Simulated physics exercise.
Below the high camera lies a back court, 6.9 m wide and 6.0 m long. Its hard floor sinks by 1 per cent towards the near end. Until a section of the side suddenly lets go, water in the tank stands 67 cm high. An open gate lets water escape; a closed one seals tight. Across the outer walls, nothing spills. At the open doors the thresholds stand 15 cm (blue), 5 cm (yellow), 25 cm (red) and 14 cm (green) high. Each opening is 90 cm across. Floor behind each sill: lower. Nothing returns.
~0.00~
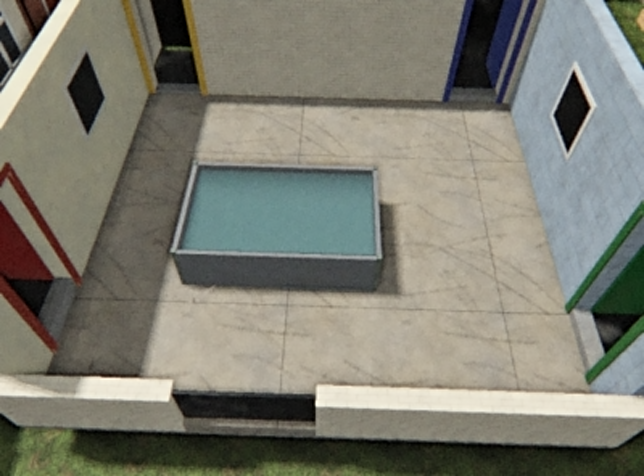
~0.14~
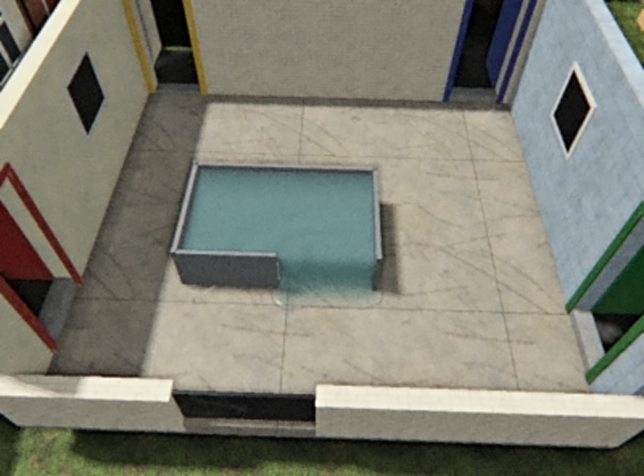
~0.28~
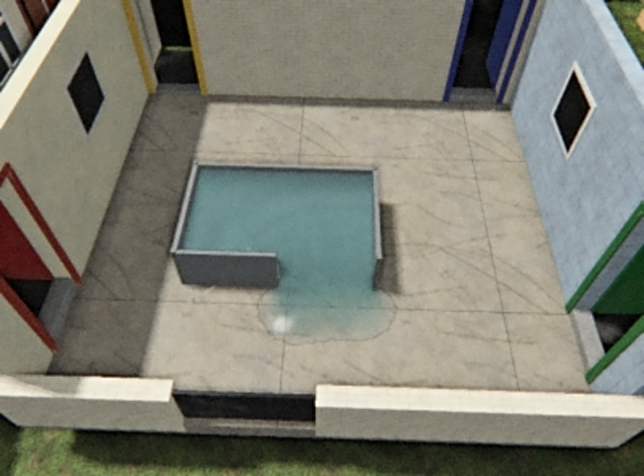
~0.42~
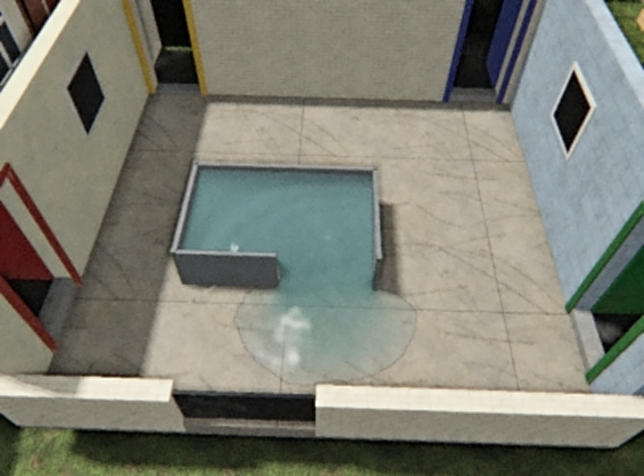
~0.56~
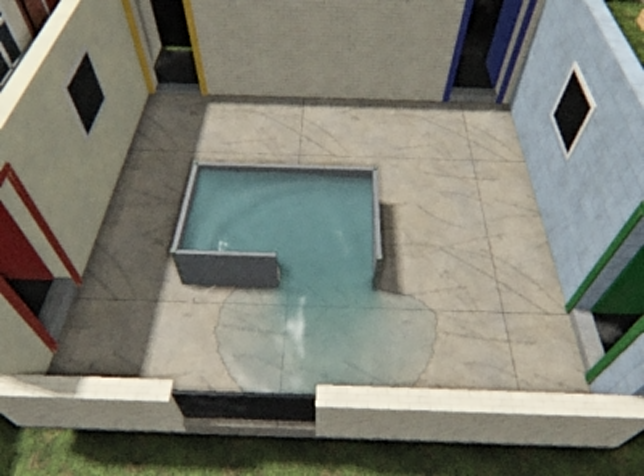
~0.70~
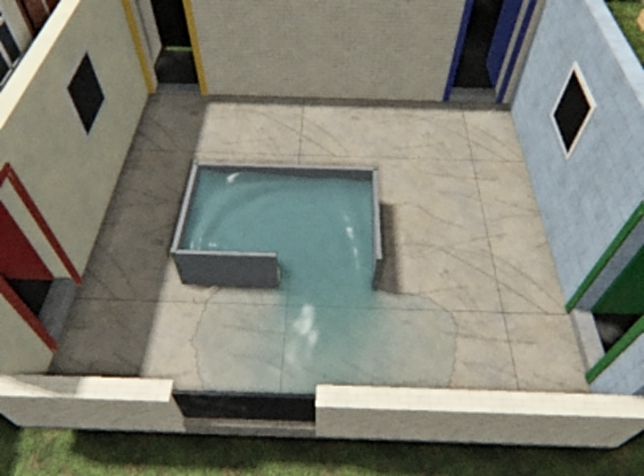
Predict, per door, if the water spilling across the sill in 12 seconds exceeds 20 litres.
The blue door is going to fall short of the limit; the yellow door is going to top the limit; the red door is going to fall short of the limit; the green door is going to top the limit.
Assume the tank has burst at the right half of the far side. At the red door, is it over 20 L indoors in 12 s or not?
Against the limit, red does not exceed it.
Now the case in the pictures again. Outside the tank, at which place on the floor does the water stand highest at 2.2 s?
Close to (581, 418).
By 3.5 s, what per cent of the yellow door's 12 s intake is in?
0 percent or so by then.
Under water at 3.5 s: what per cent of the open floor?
Covered: Roughly 45 %.
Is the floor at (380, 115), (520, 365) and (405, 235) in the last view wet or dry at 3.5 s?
First spot not yet wet, second submerged, third not yet wet.
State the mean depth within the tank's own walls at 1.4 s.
About 44 centimetres on average.
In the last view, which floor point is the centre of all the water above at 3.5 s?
Near (321, 302).
After 1.4 s water covers 15 % of the floor and is deepest (48 cm) near (331, 395); blue door not reached, yellow door not reached, red door not reached, green door not reached.
After 2.2 s water covers 30 % of the floor and is deepest (46 cm) near (581, 418); blue door not reached, yellow door not reached, red door 9 cm at the sill, 0 L in, green door 23 cm at the sill, 4 L in.
After 3.5 s water covers 45 % of the floor and is deepest (31 cm) near (581, 418); blue door not reached, yellow door not reached, red door 19 cm at the sill, 0 L in, green door 26 cm at the sill, 75 L in.
After 7.0 s water covers 95 % of the floor and is deepest (17 cm) near (581, 418); blue door 10 cm at the sill, 0 L in, yellow door 11 cm at the sill, 21 L in, red door 9 cm at the sill, 0 L in, green door 14 cm at the sill, 127 L in.
After 12.0 s water covers 100 % of the floor and is deepest (12 cm) near (124, 194); blue door 5 cm at the sill, 0 L in, yellow door 8 cm at the sill, 69 L in, red door 6 cm at the sill, 0 L in, green door 7 cm at the sill, 128 L in.
